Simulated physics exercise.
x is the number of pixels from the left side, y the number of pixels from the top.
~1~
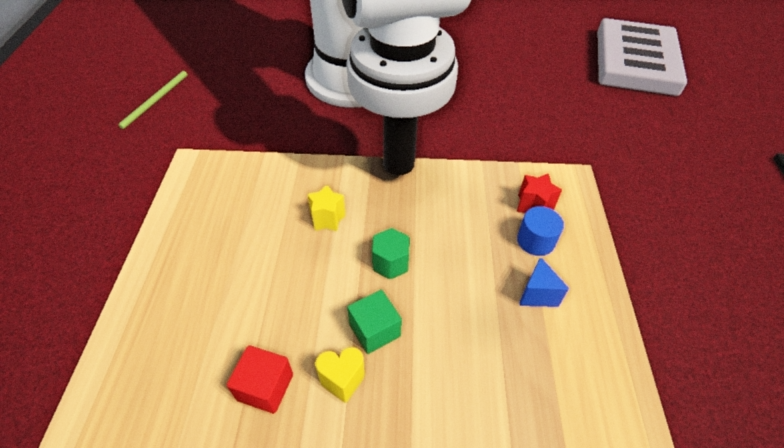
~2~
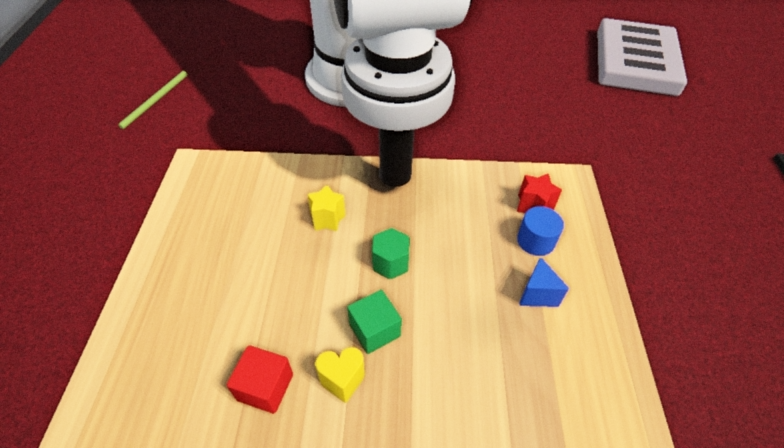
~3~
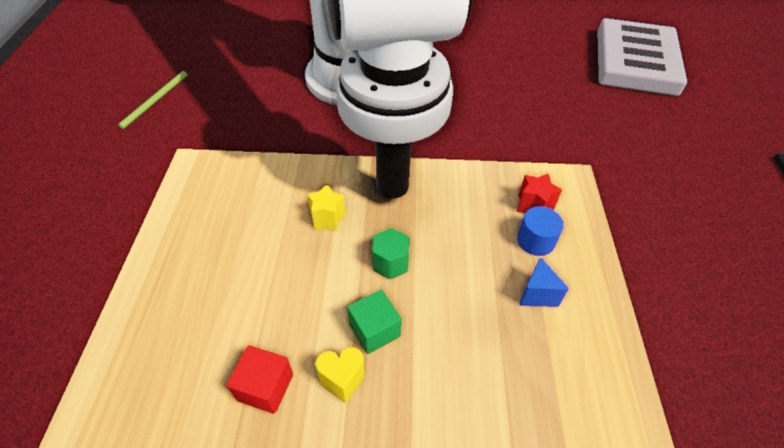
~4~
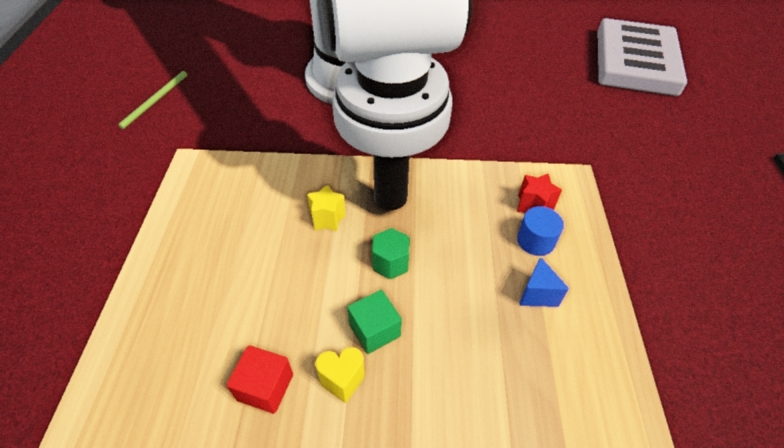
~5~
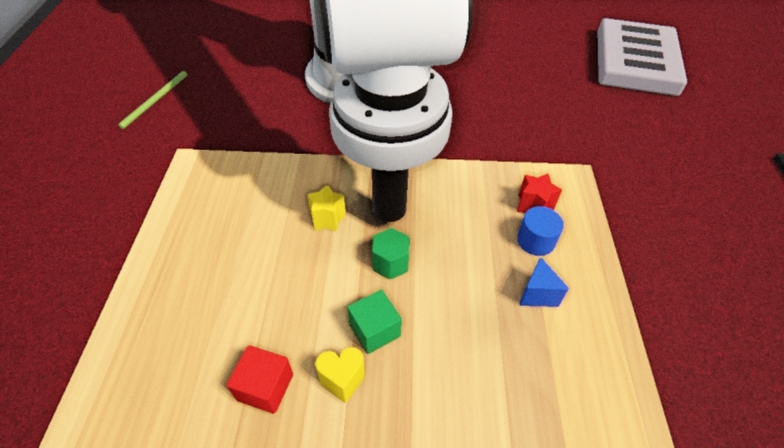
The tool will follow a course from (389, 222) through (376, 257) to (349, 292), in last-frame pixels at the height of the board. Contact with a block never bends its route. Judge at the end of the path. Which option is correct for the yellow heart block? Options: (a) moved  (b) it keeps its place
Choice b: It keeps its place.
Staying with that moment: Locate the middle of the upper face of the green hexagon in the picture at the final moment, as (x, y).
I think it will end close to (388, 281).
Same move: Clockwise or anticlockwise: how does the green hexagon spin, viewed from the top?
If we look at it from overhead, the green hexagon pivots counter-clockwise.
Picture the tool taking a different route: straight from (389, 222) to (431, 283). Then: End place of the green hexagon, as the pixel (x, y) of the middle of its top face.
That would be at about pixel (396, 274).
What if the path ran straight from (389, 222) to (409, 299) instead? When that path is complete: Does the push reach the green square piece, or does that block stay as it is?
It is moved off its spot.
What follows on the original path. One third of the way, tool at (381, 234); green hexagon at (390, 256).
Two thirds of the way, tool at (367, 258); green square piece at (375, 317); green hexagon at (391, 276), turned 55° anticlockwise.
At the end, tool at (348, 281); yellow heart block still; green square piece at (377, 320), turned 20° clockwise; green hexagon at (388, 281), turned 85° anticlockwise.
